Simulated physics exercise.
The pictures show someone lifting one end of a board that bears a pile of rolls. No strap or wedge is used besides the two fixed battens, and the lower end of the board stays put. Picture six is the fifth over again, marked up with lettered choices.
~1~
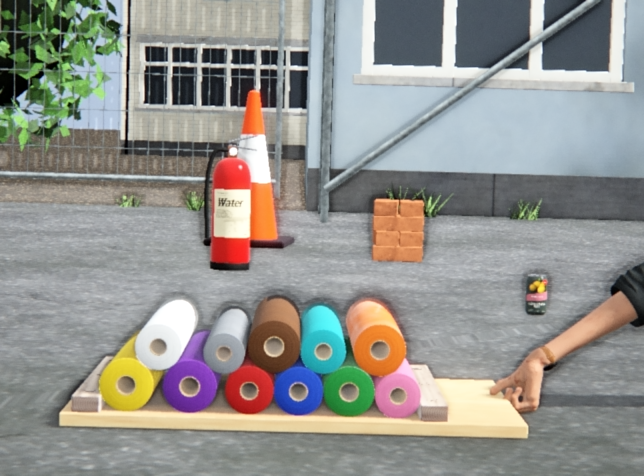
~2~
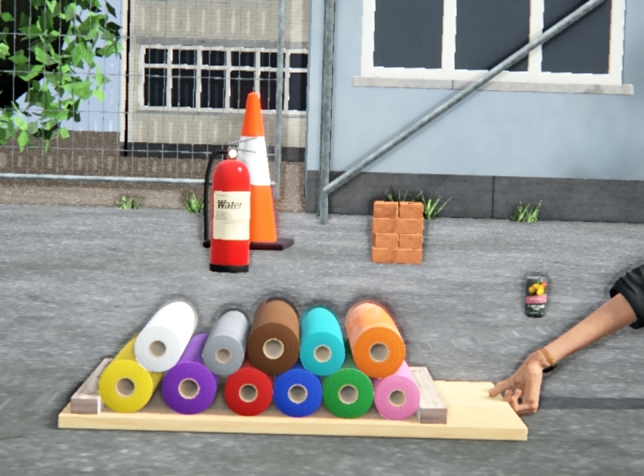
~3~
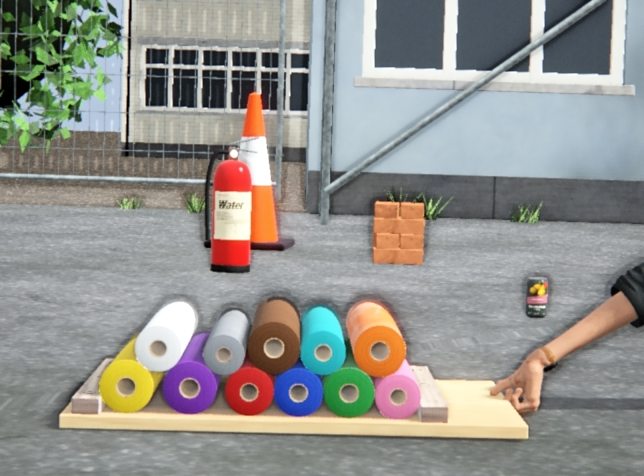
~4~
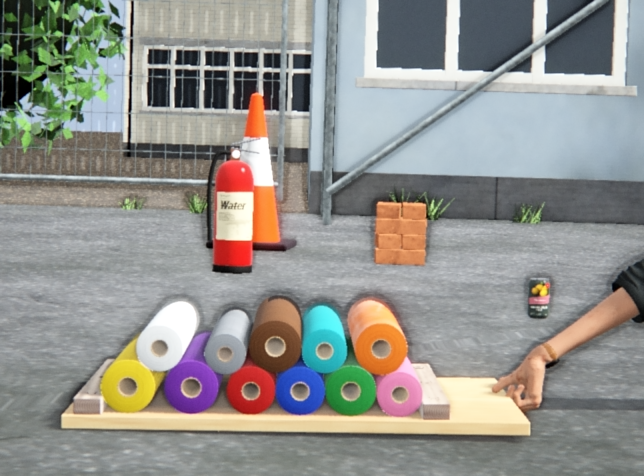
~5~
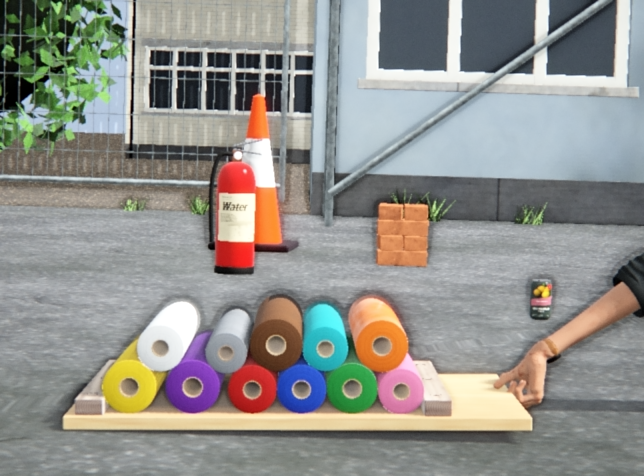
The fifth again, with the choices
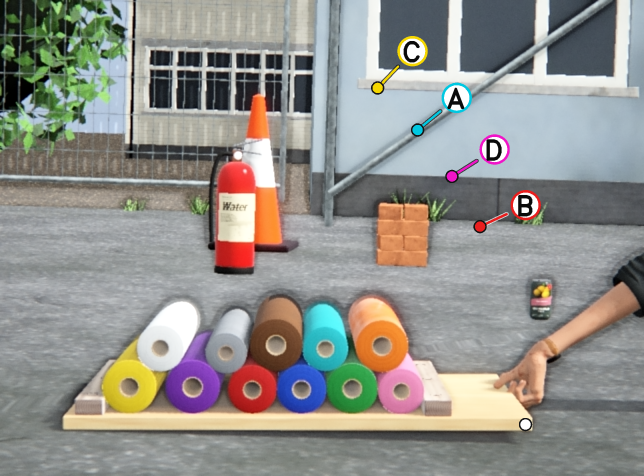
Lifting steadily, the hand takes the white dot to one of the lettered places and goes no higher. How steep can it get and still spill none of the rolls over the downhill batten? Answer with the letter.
Raise it to B.
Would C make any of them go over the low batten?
Yes, at C.
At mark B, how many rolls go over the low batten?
With B, none.
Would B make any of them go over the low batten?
No, at B.
On the marked copy, A at (418, 130); B at (480, 227); C at (378, 88); D at (452, 176); the white dot at (526, 424).
Following B. Soon after the start, board at 16°.
Later, board at 27°.
In the end, board at 27°, none over the low batten.
As for the rest, A eleven over the low batten; C eleven over the low batten; D five over the low batten.
